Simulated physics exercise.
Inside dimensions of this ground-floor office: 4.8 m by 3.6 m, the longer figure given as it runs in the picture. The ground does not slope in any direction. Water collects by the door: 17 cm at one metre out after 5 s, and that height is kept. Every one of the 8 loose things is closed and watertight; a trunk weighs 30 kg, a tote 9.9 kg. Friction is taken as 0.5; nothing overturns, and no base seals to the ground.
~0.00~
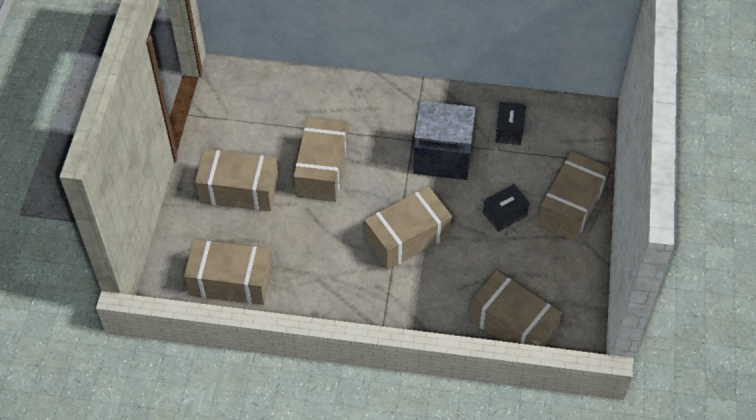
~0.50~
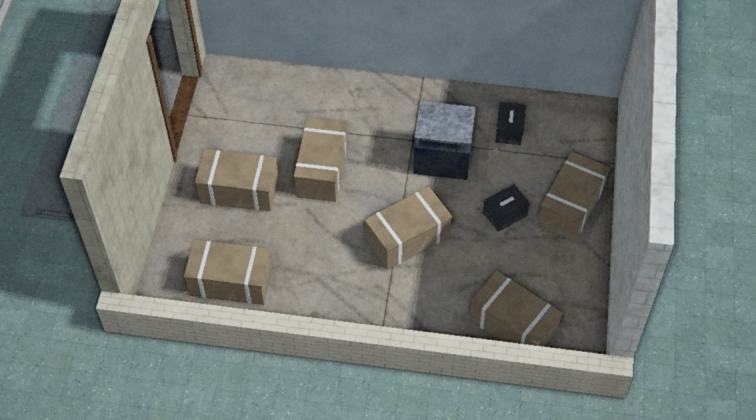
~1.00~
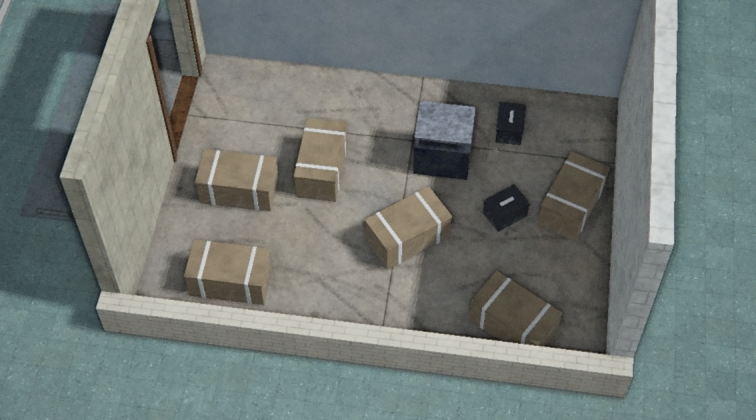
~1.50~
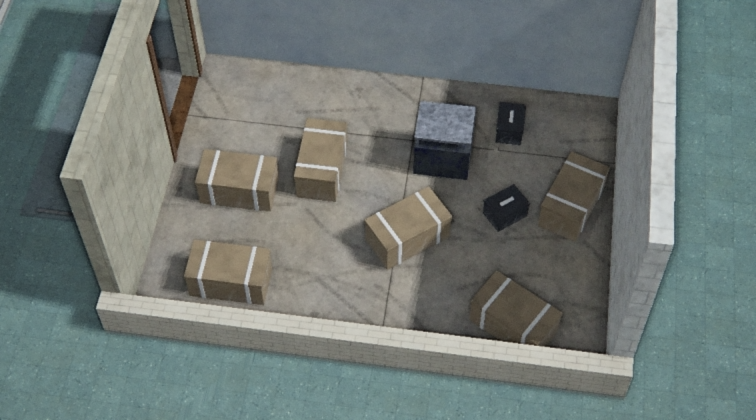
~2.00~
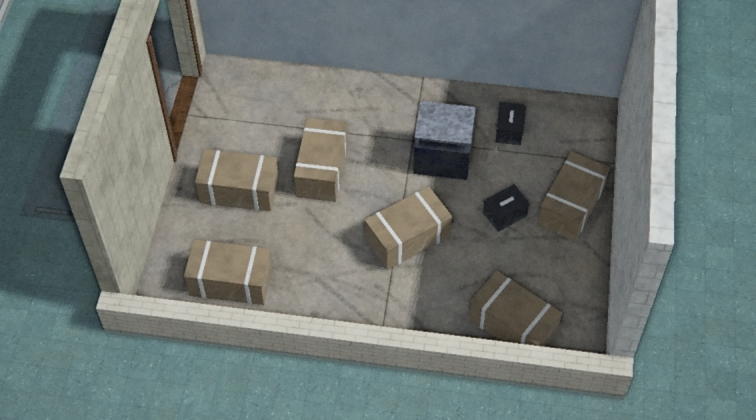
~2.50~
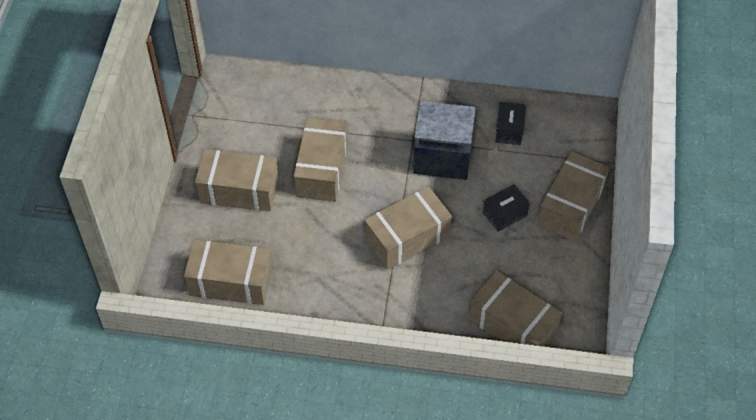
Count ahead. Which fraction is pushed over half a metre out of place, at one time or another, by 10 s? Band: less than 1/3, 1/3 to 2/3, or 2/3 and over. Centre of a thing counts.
My guess is it lands in the low band.
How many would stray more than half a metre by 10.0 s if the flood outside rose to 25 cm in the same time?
Then it comes to 3.
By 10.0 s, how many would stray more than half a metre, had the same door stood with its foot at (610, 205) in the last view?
The answer then is 2.
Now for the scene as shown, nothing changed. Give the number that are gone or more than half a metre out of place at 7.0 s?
The number by then is 0.
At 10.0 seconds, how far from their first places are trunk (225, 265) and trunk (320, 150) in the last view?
Respectively 0 and 10 cm.
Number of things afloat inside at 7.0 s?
Of them, 0.
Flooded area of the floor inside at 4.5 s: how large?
My estimate is roughly 3.0 m2.
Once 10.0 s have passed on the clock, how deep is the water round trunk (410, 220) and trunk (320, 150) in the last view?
About 2 and 5 cm.
After 3.5 s 0 of 8 are over 50 cm from their spots; 0 afloat.
After 4.5 s 0 of 8 are over 50 cm from their spots; 0 afloat.
After 7.0 s 0 of 8 are over 50 cm from their spots; 0 afloat.
After 10.0 s 1 of 8 are over 50 cm from their spots, and 1 have been at some point; 1 afloat.
